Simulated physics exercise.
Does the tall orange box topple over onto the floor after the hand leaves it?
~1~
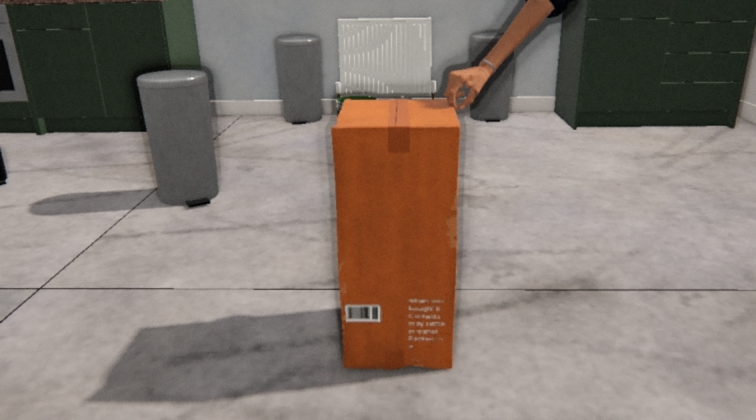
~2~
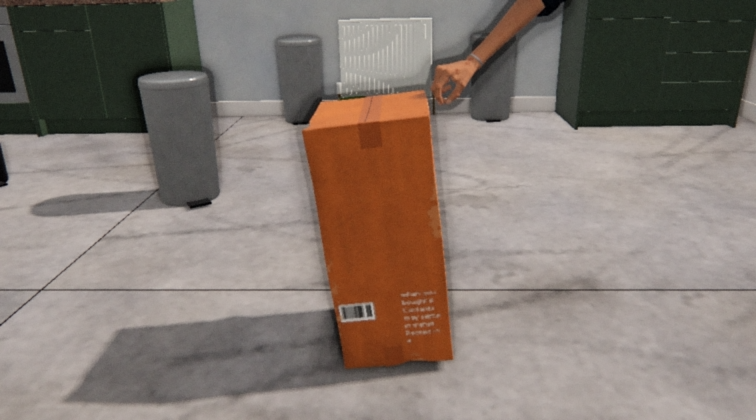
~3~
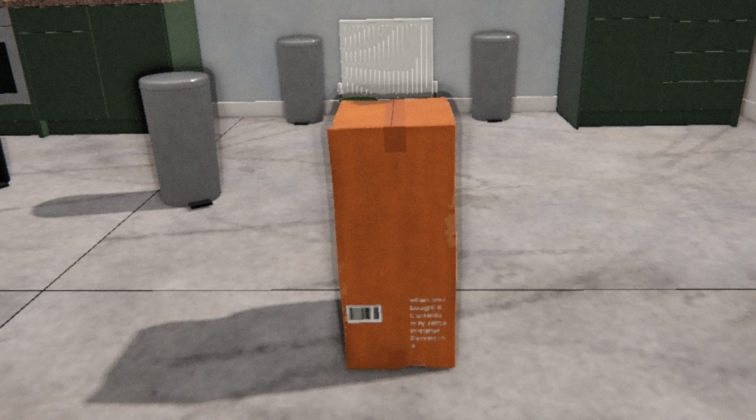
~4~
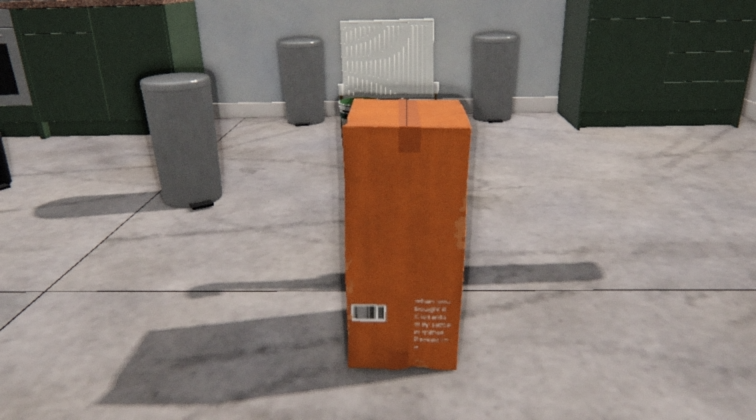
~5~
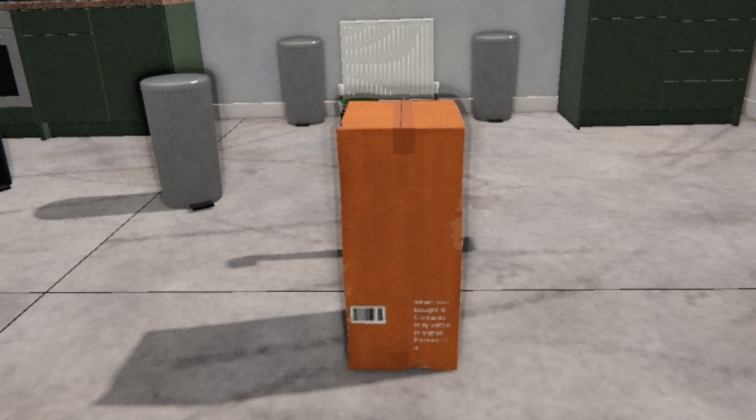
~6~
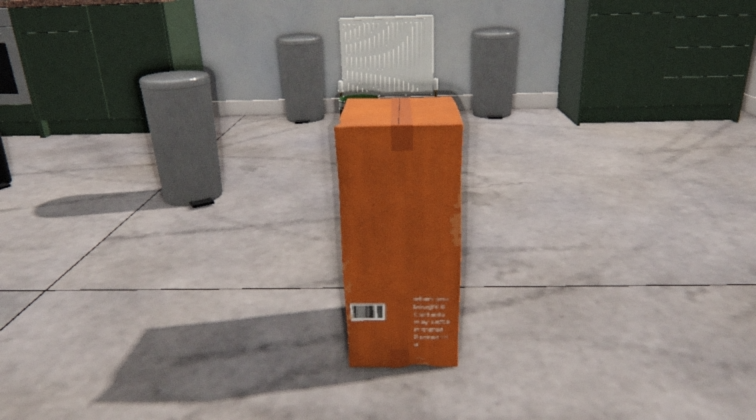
No, the box rocks back onto its base and ends up standing upright.
